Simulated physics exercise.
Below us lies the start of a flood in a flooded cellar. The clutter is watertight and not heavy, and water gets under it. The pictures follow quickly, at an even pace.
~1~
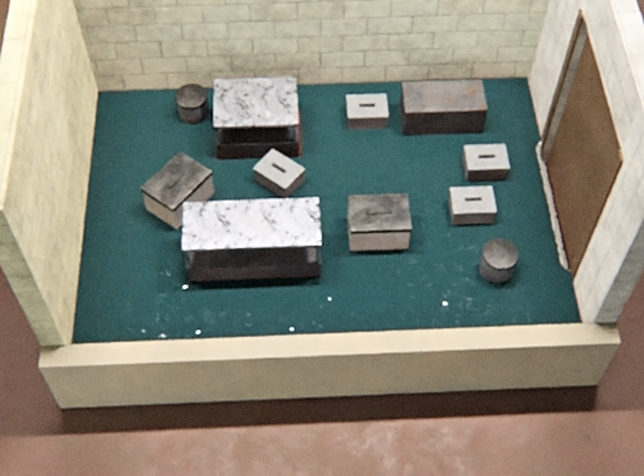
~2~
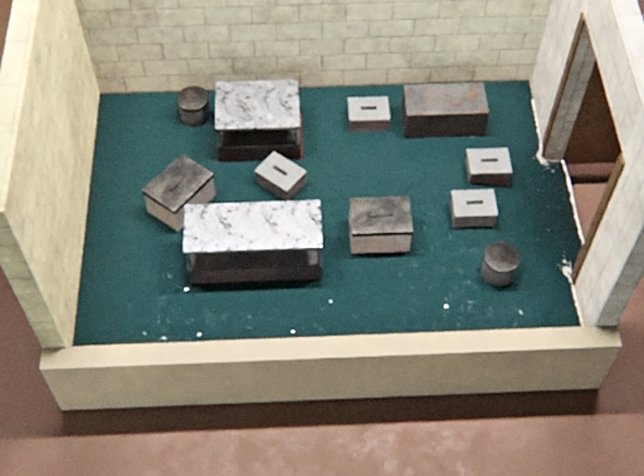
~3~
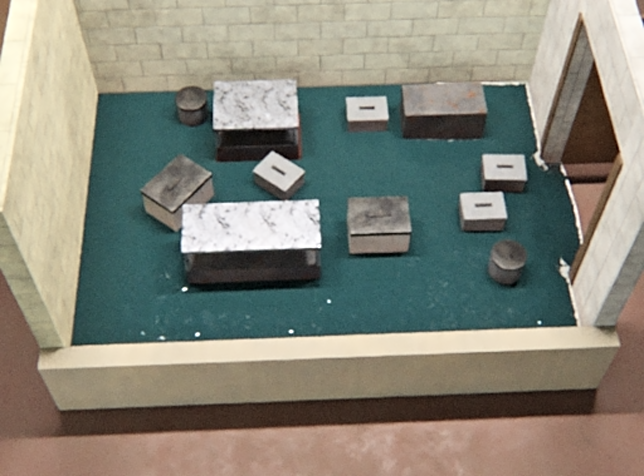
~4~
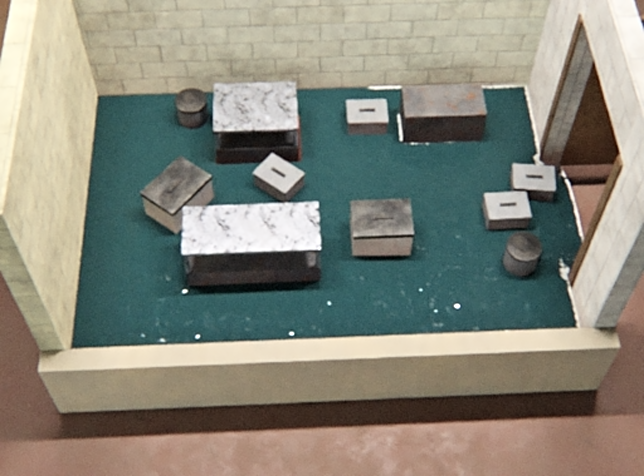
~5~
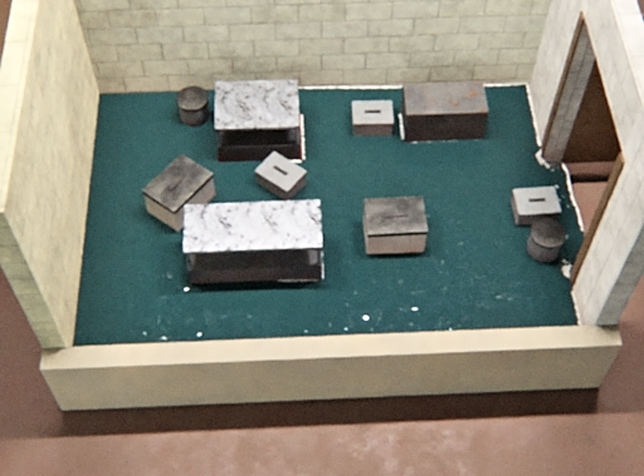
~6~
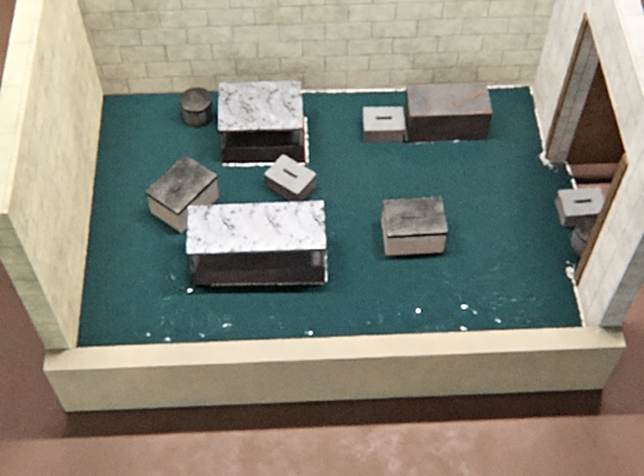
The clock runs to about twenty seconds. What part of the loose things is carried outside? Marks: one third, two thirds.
It is two thirds or above.
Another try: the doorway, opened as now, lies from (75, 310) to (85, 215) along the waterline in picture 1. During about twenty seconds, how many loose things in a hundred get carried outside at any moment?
Close to 40 %.
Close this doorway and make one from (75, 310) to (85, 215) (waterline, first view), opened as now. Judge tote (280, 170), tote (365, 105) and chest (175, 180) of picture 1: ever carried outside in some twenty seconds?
In turn: Washed out, left behind, out.
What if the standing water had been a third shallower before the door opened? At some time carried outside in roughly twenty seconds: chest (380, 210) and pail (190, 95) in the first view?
In turn: Carried outside, inside.
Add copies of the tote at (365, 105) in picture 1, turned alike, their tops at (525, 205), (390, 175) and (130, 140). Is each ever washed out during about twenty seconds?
As listed: Washed out, carried outside, left behind.
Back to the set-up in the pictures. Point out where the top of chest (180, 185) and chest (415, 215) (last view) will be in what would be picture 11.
At about (247, 189) and (511, 209).
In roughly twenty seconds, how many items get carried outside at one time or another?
I count 7.
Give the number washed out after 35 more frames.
I count 7.
A moment on, 3 of 8 are out; 5 afloat.
Next, 5 of 8 are out; 3 afloat.
Later, 7 of 8 are out; 1 afloat.
In the end, 7 of 8 are out; 1 afloat.
